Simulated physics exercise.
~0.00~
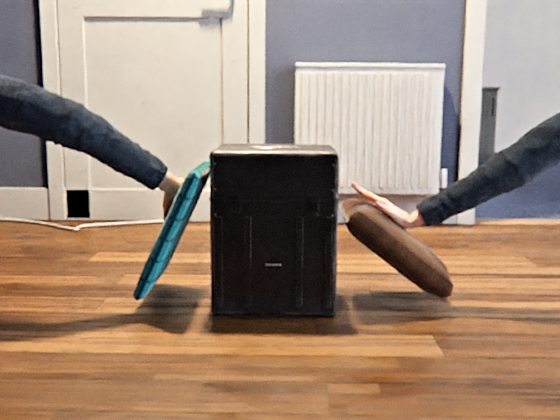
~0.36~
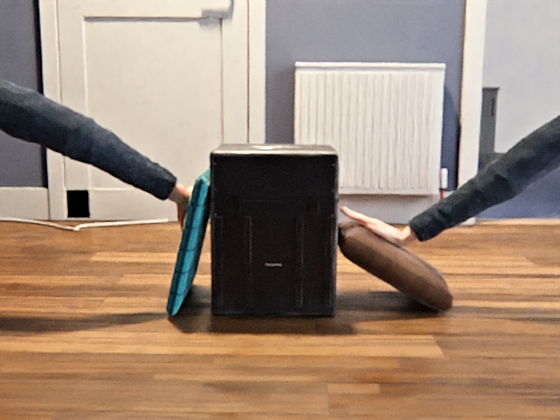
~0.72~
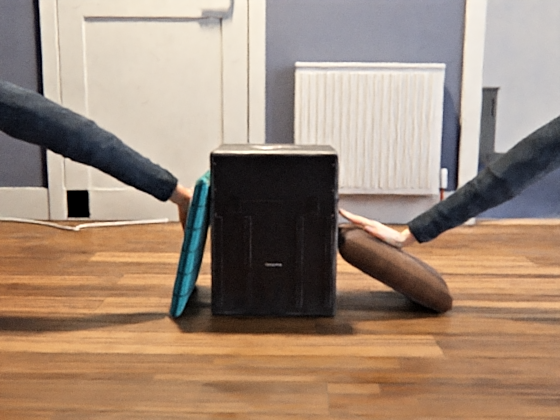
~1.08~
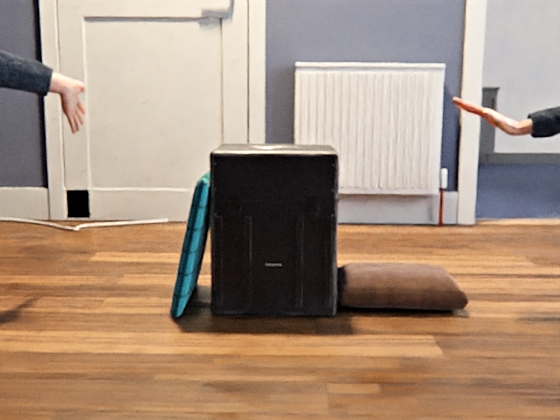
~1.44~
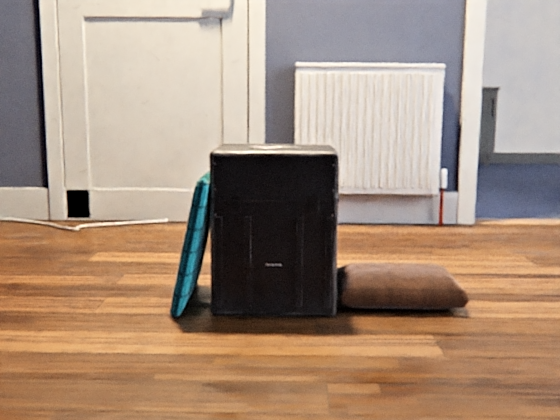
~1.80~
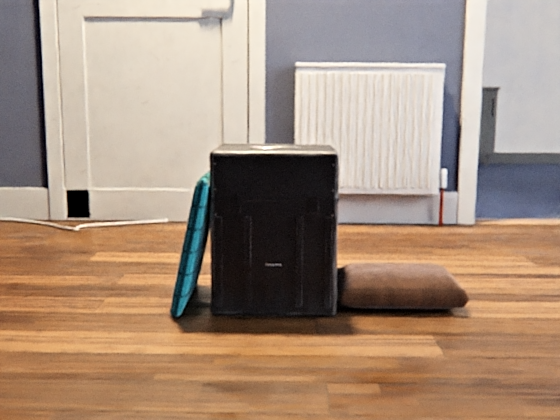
Two hands lean a turquoise pad and brown bag against a chest; the bag drops flat.
